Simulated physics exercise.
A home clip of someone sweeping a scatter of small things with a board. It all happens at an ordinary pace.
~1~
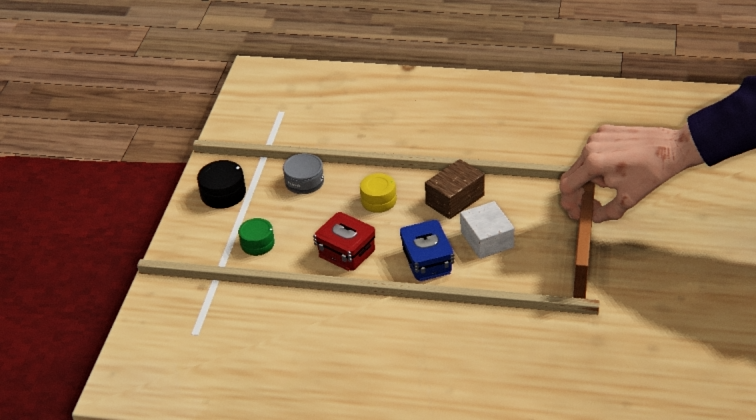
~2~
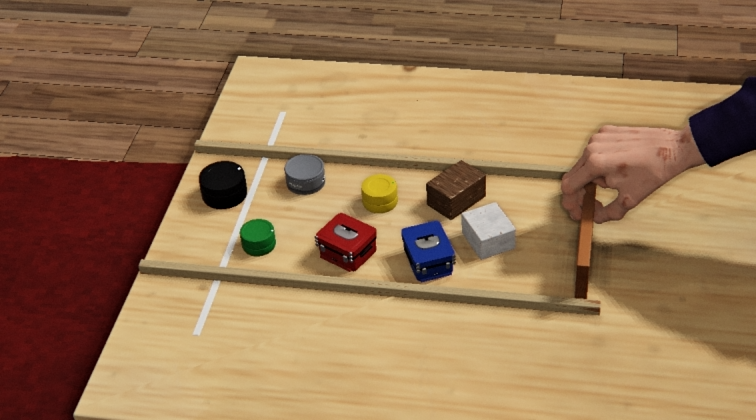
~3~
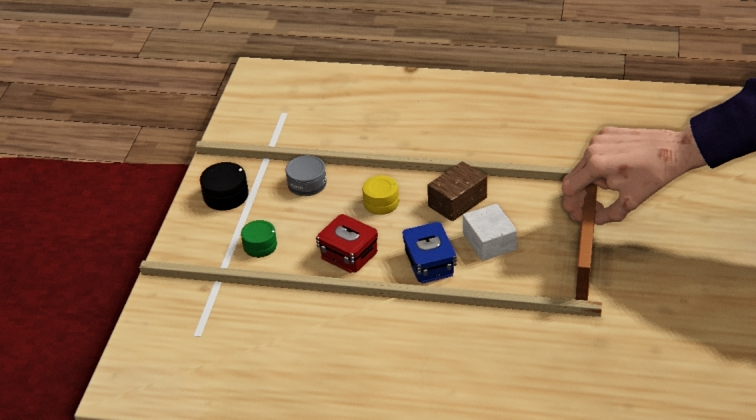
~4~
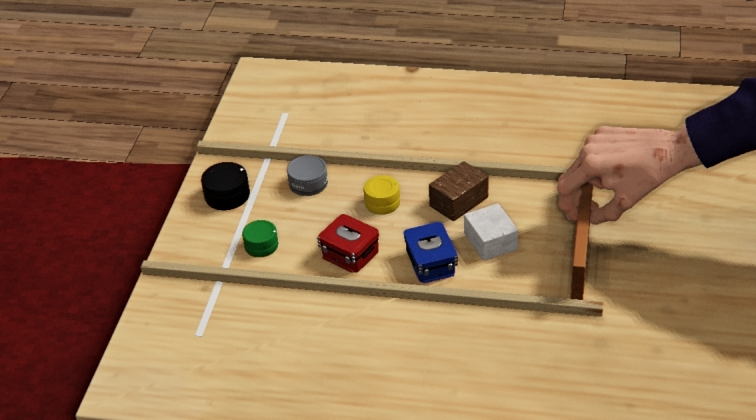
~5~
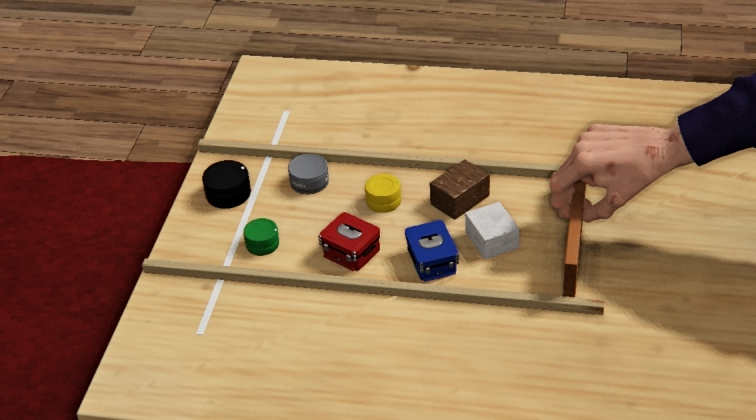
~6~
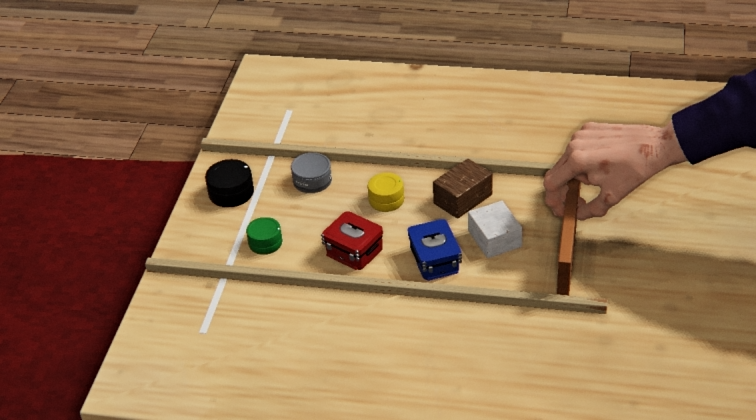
On a pale wooden board laid over a plank floor beside a dark red rug, the view looks down at an angle and drifts very slightly. Between two thin rails, black, grey, green and yellow round lids or tubs sit left of red and blue cases, a brown block and a white block, with a white line at left. At right, a hand holds an upright reddish-brown board still, then slides it slightly left, touching nothing.
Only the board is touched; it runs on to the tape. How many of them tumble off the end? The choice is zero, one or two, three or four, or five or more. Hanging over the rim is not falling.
In the end the number that fall off is one or two.
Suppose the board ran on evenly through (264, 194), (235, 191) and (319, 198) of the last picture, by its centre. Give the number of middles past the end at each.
In that order 1, 3 and 0.
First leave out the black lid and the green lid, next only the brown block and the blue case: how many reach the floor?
First 0, then 0.
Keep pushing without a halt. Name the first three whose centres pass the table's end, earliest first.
The order is the green lid, then the black lid, then the red case.
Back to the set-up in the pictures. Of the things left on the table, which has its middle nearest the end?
Foremost is the red case.
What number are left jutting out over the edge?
It comes to 1.
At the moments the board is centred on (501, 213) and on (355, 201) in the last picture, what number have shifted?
By then 1, and 7.
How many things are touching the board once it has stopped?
In contact: 3.
A little later, none off yet; black lid at rest near (230, 183); green lid at rest near (264, 236); grey tub at rest near (312, 173).
Next, none off yet; black lid at rest near (230, 183); green lid shifted about its own width near (223, 225); grey tub shifted a little near (295, 169).
When it is over, the number that fall off is one or two; down, green lid and black lid.
